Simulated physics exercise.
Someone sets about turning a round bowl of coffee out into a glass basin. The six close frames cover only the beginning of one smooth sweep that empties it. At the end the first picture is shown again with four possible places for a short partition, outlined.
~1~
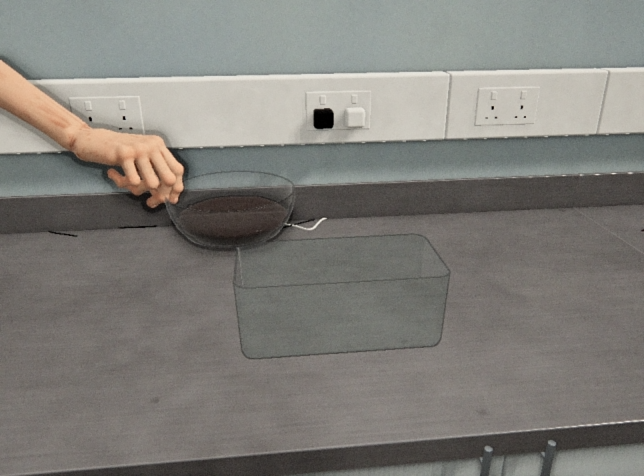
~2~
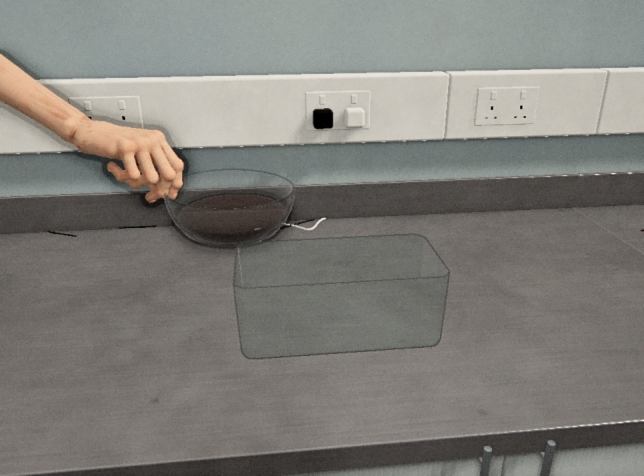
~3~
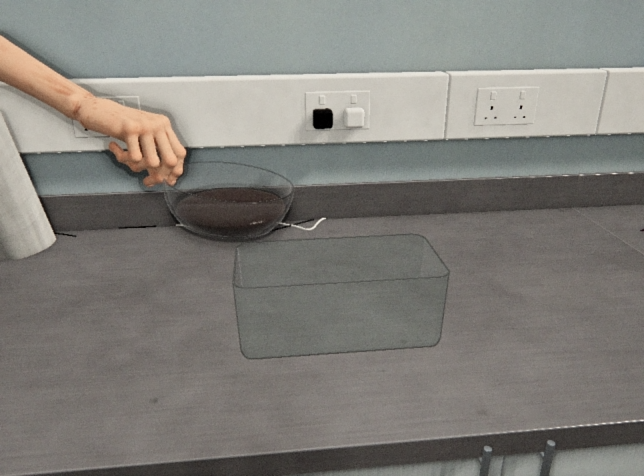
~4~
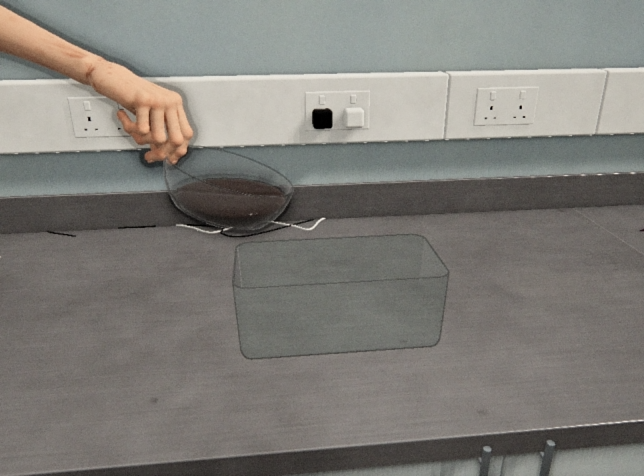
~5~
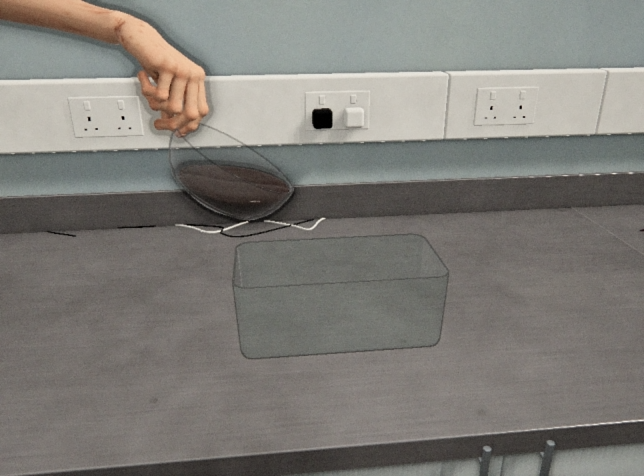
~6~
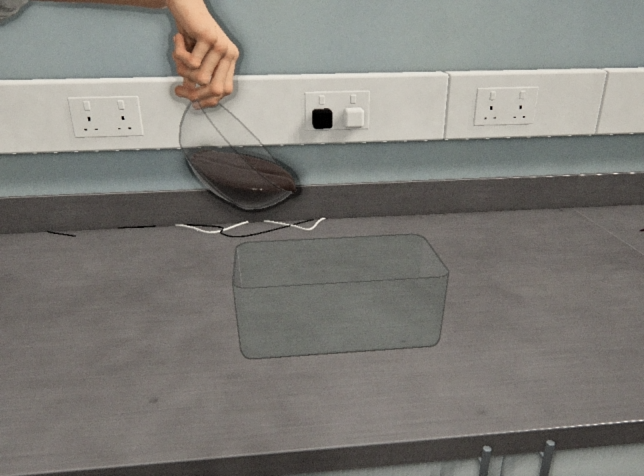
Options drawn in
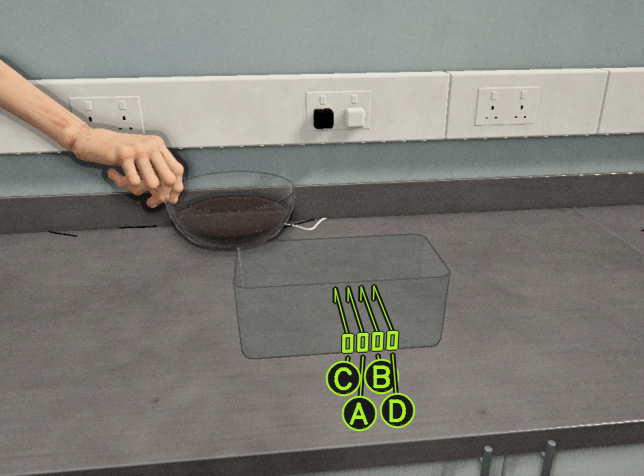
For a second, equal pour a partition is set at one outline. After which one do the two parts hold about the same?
Slot B.
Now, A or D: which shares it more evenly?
A it is.
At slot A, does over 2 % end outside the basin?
Yes, it does.
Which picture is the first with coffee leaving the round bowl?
Picture 6.
On the marked copy, A at (363, 356); B at (377, 355); C at (348, 357); D at (392, 354).
If A is chosen, about 36 % ends left of the wall and 57 % right of it; 6 % is lost outside.
If B is chosen, about 45 % ends left of the wall and 47 % right of it; 8 % is lost outside.
If C is chosen, about 29 % ends left of the wall and 66 % right of it; 5 % is lost outside.
If D is chosen, about 69 % ends left of the wall and 22 % right of it; 10 % is lost outside.
